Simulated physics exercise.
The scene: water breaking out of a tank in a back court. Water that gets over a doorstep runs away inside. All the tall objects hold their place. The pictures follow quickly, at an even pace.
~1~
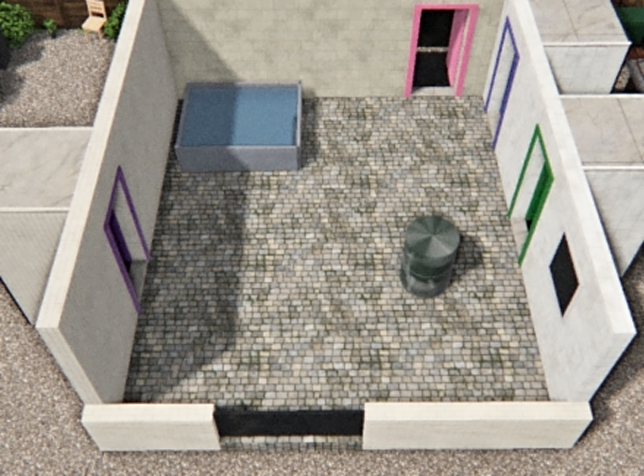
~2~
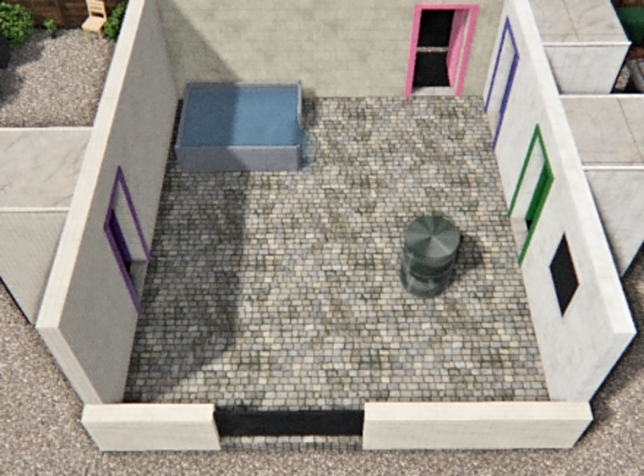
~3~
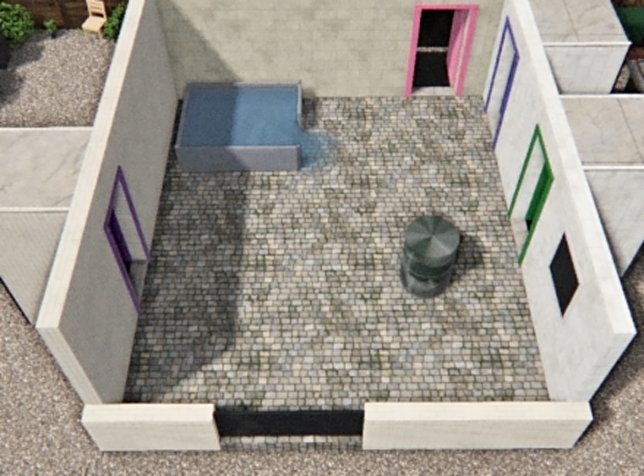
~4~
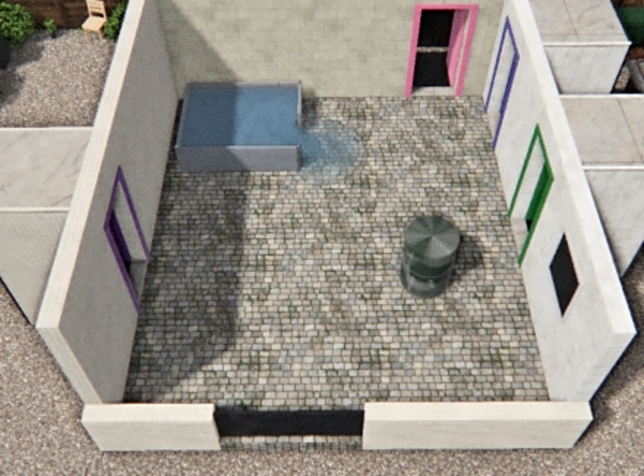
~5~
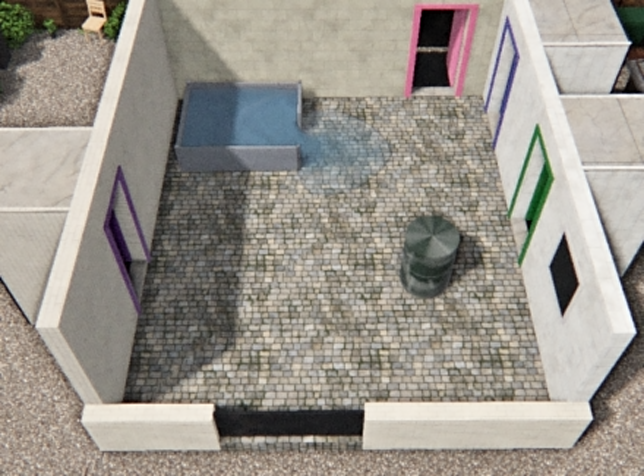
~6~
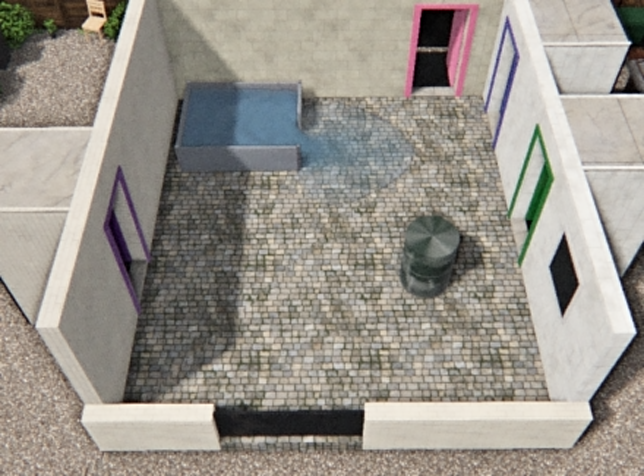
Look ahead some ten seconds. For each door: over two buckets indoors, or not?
In the end: The blue door takes more than that; the purple door stays under that; the pink door takes more than that; the green door takes more than that.
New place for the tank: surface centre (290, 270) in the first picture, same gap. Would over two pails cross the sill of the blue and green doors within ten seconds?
In short: Blue door keeps below it, green door is under.
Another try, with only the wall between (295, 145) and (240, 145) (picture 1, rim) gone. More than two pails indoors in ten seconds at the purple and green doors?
One by one: The purple one is under, the green one holds.
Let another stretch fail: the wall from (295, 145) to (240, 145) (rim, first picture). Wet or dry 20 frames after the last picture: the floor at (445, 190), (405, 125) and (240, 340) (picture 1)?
In that order: Dry, free of water, awash.
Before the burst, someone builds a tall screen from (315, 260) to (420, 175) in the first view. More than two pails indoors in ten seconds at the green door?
The green door holds.
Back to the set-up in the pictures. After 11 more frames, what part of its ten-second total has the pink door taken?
Near 0 in a hundred.
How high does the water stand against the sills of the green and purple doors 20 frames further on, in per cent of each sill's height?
Roughly 210 per cent, then 0 per cent.
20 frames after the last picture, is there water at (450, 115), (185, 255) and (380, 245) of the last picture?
One after the other: Covered, clear, awash.
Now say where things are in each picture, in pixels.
The first picture shows still water in the open tank at (241, 117).
In the second picture, the front is at (306, 134), out from the gap at (298, 146).
In the third picture, the front is at (331, 136), out from the gap at (298, 147).
In the fourth picture, the front is at (360, 144), out from the gap at (298, 147).
In the fifth picture, water pours out at (298, 147) and has run to (386, 155).
In the sixth picture, water pours out at (298, 146) and has run to (408, 155).
A moment on, water covers 25 % of the floor; the blue door not reached, the purple door not reached, the pink door not reached, the green door not reached.
Next, water covers 35 % of the floor; the blue door under two buckets in, the purple door not reached, the pink door under two buckets in, the green door wet at the sill, nothing in.
Then, water covers 40 % of the floor; the blue door over two buckets in, the purple door not reached, the pink door under two buckets in, the green door under two buckets in.
Later, water covers 50 % of the floor; the blue door far over two buckets in, the purple door not reached, the pink door over two buckets in, the green door over two buckets in.
In the end, water covers 80 % of the floor; the blue door far over two buckets in, the purple door not reached, the pink door far over two buckets in, the green door over two buckets in.
